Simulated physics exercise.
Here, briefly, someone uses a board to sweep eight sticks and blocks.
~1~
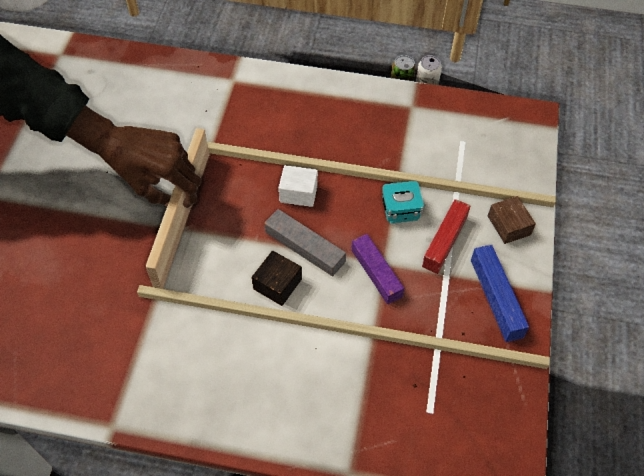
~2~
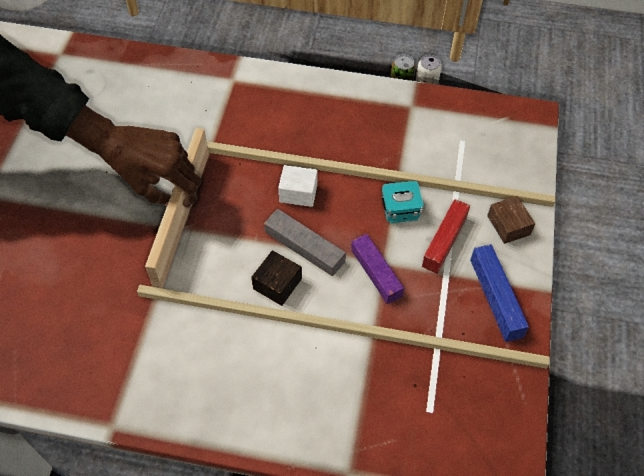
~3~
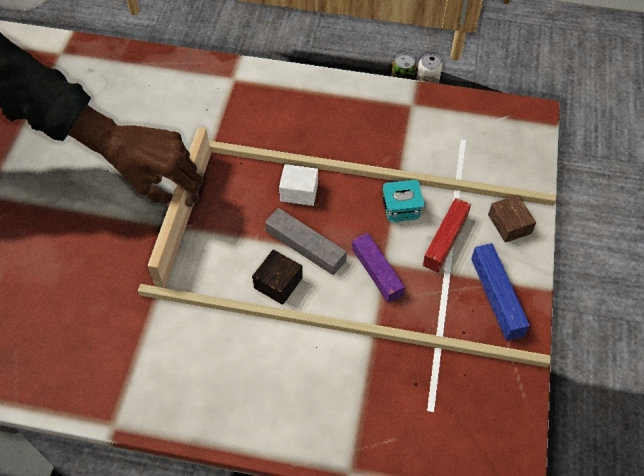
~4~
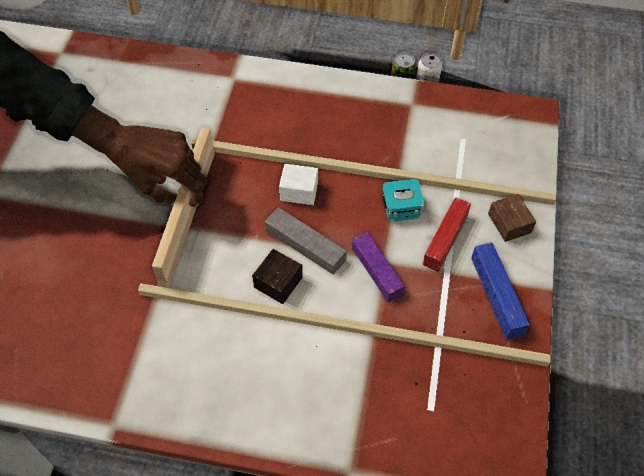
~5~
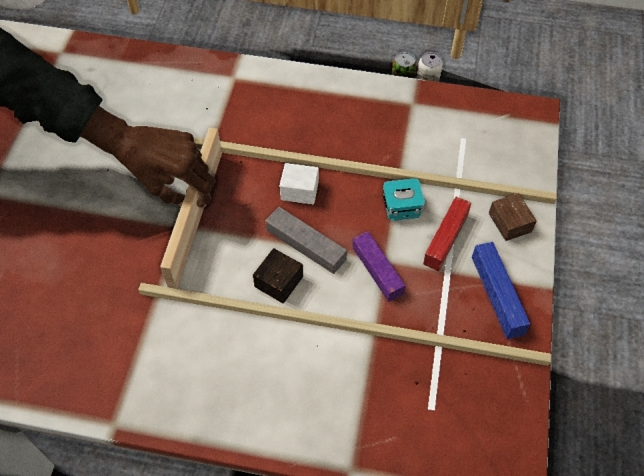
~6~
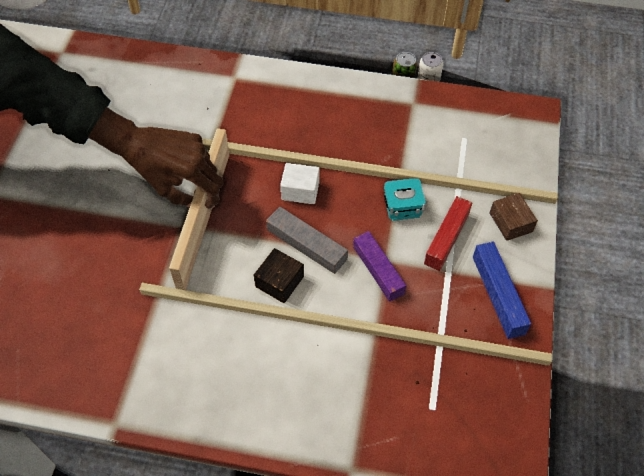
The video shows a hand holding a wooden board upright between two wooden rails on a red and white checked surface, with eight colourful blocks and bars lying to its right. After staying nearly still, the board slides slightly right, touching none.
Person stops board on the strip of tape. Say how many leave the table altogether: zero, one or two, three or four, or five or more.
Dropped: One or two.
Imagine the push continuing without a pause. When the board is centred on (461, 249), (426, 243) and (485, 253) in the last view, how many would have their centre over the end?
1, 0 and 3.
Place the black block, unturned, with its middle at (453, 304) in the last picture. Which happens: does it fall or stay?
In the end the black block hangs on.
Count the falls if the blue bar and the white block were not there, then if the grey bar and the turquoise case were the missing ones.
First try 0, second try 0.
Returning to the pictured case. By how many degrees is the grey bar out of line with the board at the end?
About 40 degrees.
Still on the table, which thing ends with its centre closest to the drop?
The blue bar is it.
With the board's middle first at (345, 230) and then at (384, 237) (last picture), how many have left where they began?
First 5 and then 6.
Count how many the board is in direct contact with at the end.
The count is 3.
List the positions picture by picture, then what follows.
In the first picture, brown block (511, 220); blue bar (499, 292); red bar (447, 236); board (180, 206); tape (448, 262).
In the second picture, blue bar (498, 292); grey bar (305, 242).
In the third picture, red bar (447, 234); board (182, 205).
In the fourth picture, brown block (512, 218); turquoise case (402, 201).
In the fifth picture, blue bar (500, 289); white block (300, 184).
In the sixth picture, brown block (513, 217); blue bar (501, 289); red bar (448, 233); board (201, 207); tape (450, 259).
A little later, none off yet; brown block at rest near (513, 217); blue bar at rest near (501, 289); red bar at rest near (448, 233).
Next, none off yet; brown block moving near (522, 219); blue bar shifted a little near (515, 291); red bar shifted a little near (491, 233).
When it is over, the number that fall off is one or two; down, brown block.
